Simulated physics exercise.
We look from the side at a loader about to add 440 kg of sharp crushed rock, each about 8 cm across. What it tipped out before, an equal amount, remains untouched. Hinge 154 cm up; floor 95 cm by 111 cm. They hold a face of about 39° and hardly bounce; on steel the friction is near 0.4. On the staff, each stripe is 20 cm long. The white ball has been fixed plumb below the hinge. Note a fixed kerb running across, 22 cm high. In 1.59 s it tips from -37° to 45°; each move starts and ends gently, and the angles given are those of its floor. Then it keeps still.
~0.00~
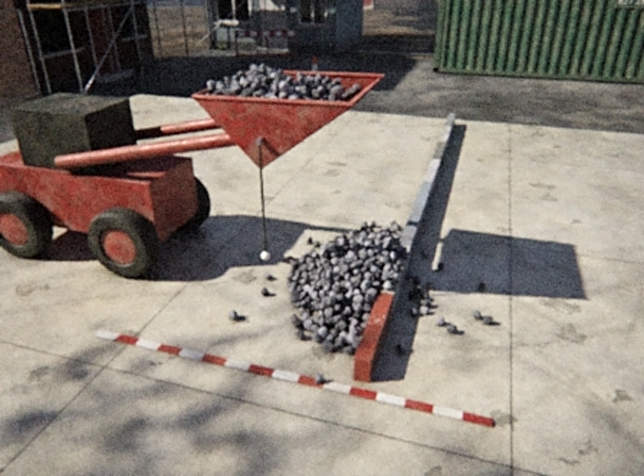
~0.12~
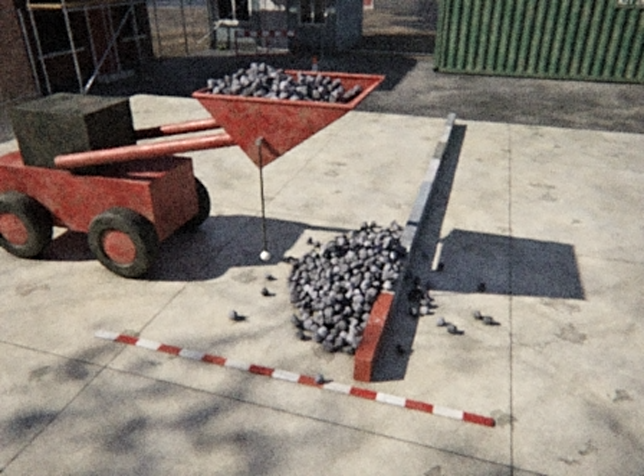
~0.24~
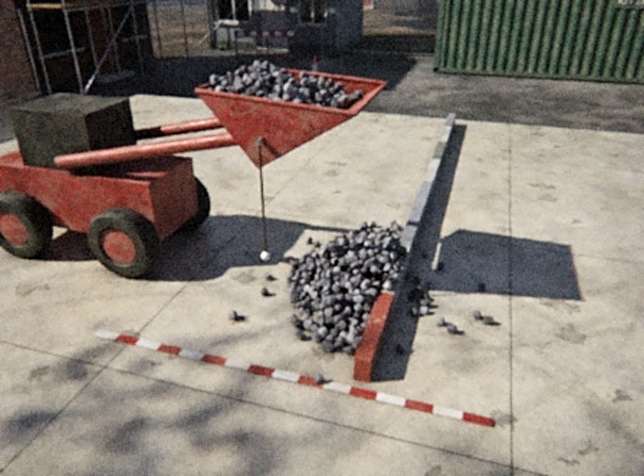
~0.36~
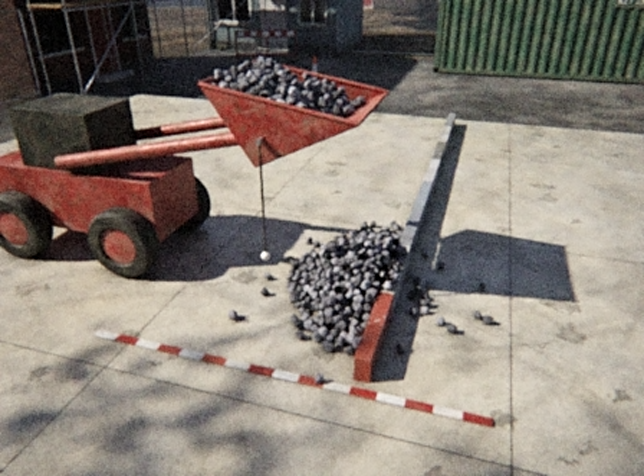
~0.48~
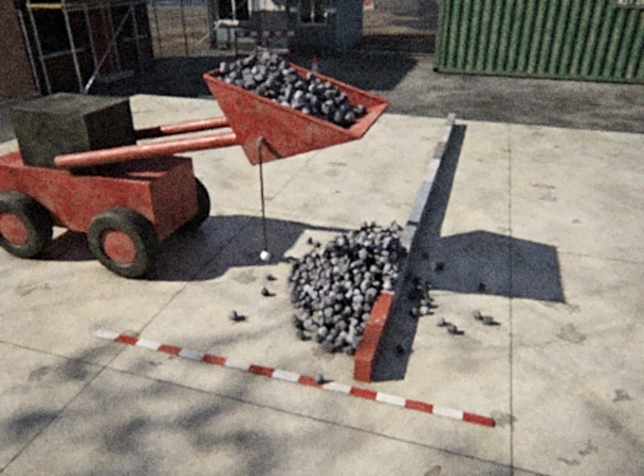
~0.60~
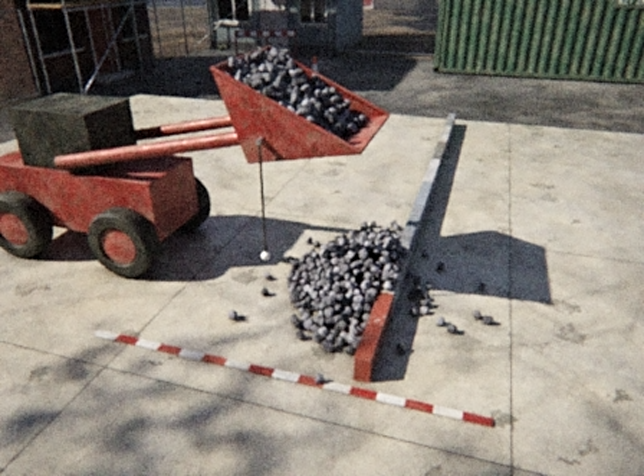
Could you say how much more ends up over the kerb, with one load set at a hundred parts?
I'd put it at 36 parts in every hundred.
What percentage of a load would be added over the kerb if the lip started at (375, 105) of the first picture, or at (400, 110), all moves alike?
First place about 65 %, second about 95 %.
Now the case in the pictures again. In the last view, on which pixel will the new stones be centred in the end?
I'd put their centre close to (378, 275).
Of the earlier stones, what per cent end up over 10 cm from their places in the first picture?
Some 5 percent, give or take.
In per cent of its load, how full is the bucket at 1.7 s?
Roughly 30 parts in a hundred of the load.
After 1.2 s the floor is at 32°; in per cent of one load, 98 in the bucket, 99 on this side of the kerb, 3 over the kerb; the foremost stones are at (454, 303).
After 1.7 s the floor is at 45°; in per cent of one load, 32 in the bucket, 161 on this side of the kerb, 7 over the kerb; the foremost stones are at (458, 303).
After 2.0 s the floor is at 45°; in per cent of one load, 1 in the bucket, 174 on this side of the kerb, 25 over the kerb; the foremost stones are at (487, 303).
After 4.8 s the floor is at 45°; in per cent of one load, 0 in the bucket, 162 on this side of the kerb, 38 over the kerb; the foremost stones are at (531, 312). Net gain over the kerb, 36.
